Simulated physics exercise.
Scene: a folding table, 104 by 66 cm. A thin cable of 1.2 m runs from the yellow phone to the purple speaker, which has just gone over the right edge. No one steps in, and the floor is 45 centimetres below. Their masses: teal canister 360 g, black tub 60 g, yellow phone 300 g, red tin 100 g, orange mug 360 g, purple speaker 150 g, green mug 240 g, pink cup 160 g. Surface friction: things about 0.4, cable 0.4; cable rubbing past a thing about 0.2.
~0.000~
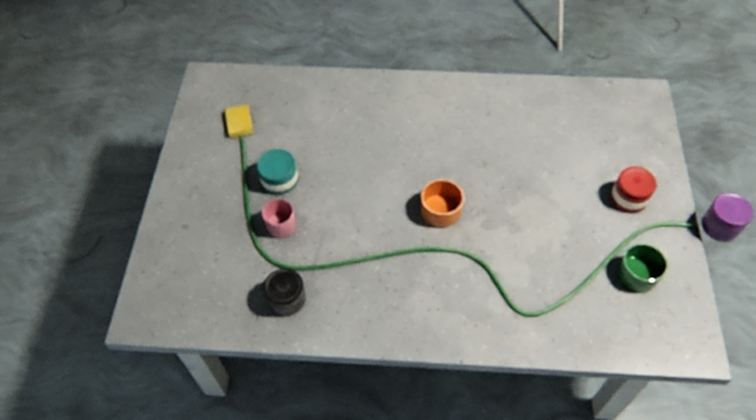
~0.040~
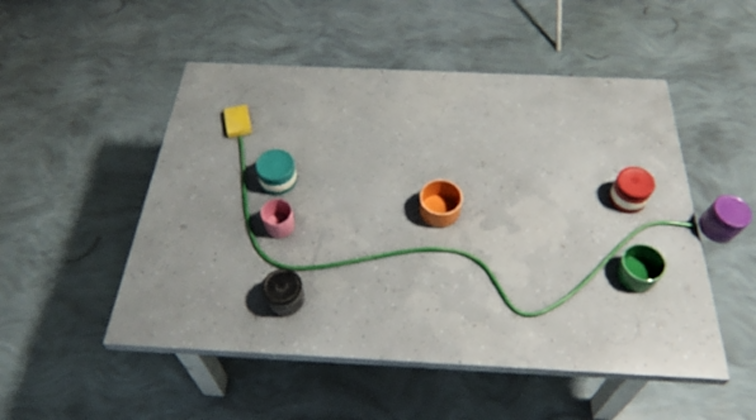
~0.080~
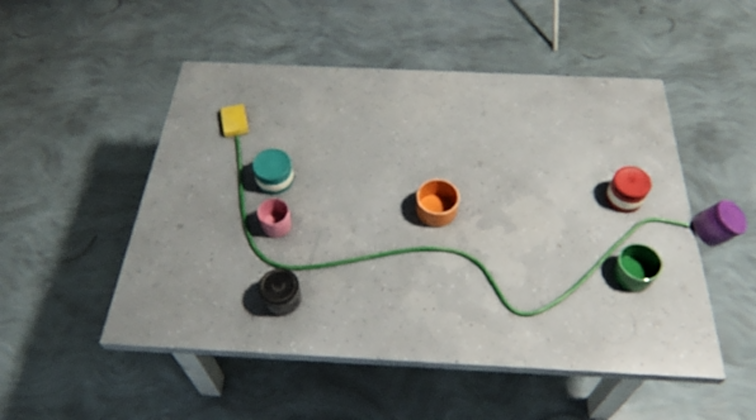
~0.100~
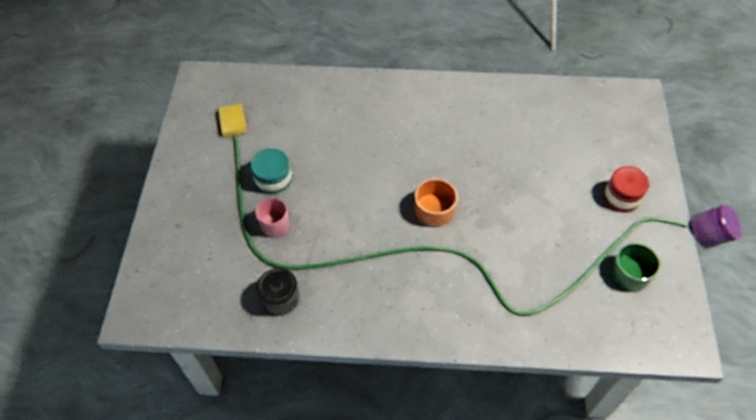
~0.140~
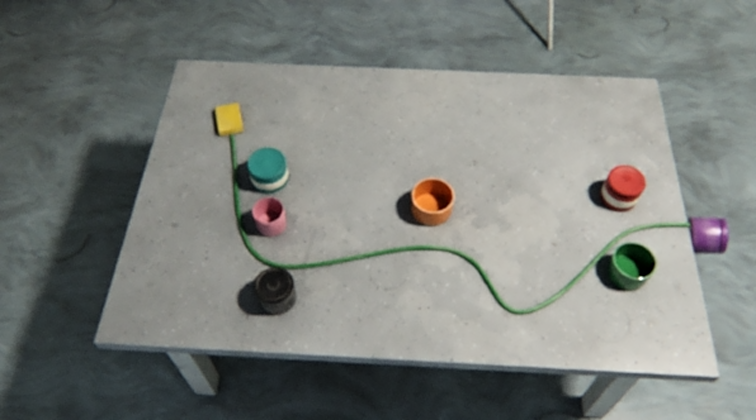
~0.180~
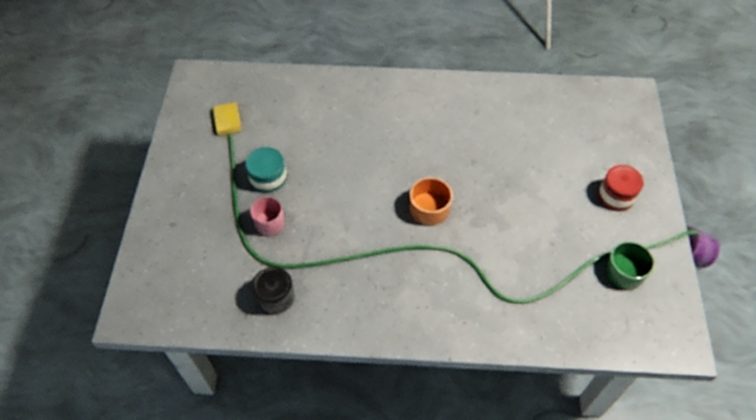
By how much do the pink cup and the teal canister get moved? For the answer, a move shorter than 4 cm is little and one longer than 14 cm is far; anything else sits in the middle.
As I see it, the pink cup shifts a fair bit, the teal canister stays almost put.
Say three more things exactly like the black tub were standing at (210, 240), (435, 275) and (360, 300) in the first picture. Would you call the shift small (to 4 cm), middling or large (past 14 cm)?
The first would move just a bit, the second just a bit, the third just a bit.
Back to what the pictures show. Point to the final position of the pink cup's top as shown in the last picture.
Somewhere around (302, 177) is where it ends up.
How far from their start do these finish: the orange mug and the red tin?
In the end the orange mug has moved about 0 cm, while the red tin has moved about 0 cm.
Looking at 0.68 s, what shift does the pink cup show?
Pink cup: 10 cm.
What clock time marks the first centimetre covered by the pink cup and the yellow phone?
On the clock, pink cup 0.30 s and yellow phone 0.55 s.
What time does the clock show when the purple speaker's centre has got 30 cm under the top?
The clock reads 0.55 s at that moment.
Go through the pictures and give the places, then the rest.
In the first frame, shows, pink cup (278, 211); teal canister (276, 163); cable runs through (639, 232) (550, 309) (435, 249) (246, 187).
In the second frame, shows, purple speaker (732, 210); cable runs through (637, 231) (434, 249) (244, 188).
In the third frame, shows, purple speaker (720, 223); cable runs through (633, 230) (431, 249) (241, 187).
In the fourth frame, shows, purple speaker (716, 227); cable runs through (631, 229) (429, 248) (239, 187).
In the fifth frame, shows, purple speaker (706, 236); cable runs through (630, 231) (426, 247) (236, 186).
In the sixth frame, shows, pink cup (266, 210); teal canister (264, 161); cable runs through (545, 294) (424, 247) (234, 185).
After 0.4 s, the cable's tail end at (231, 137); pink cup 8 cm off its start, purple speaker over the edge.
After 0.7 s, the cable's tail end at (233, 140); pink cup 9 cm off its start, purple speaker over the edge, yellow phone 2 cm off its start.
After 0.9 s, the cable's tail end at (233, 140); pink cup 9 cm off its start at (302, 177), purple speaker over the edge, yellow phone 2 cm off its start at (229, 123).
After 1.2 s, the cable's tail end at (233, 140); pink cup 9 cm off its start, purple speaker over the edge, yellow phone 2 cm off its start.
After 2.4 s, the cable's tail end at (233, 140); pink cup 9 cm off its start at (302, 177), teal canister 0 cm off its start at (266, 161), yellow phone 2 cm off its start at (229, 123), purple speaker over the edge.
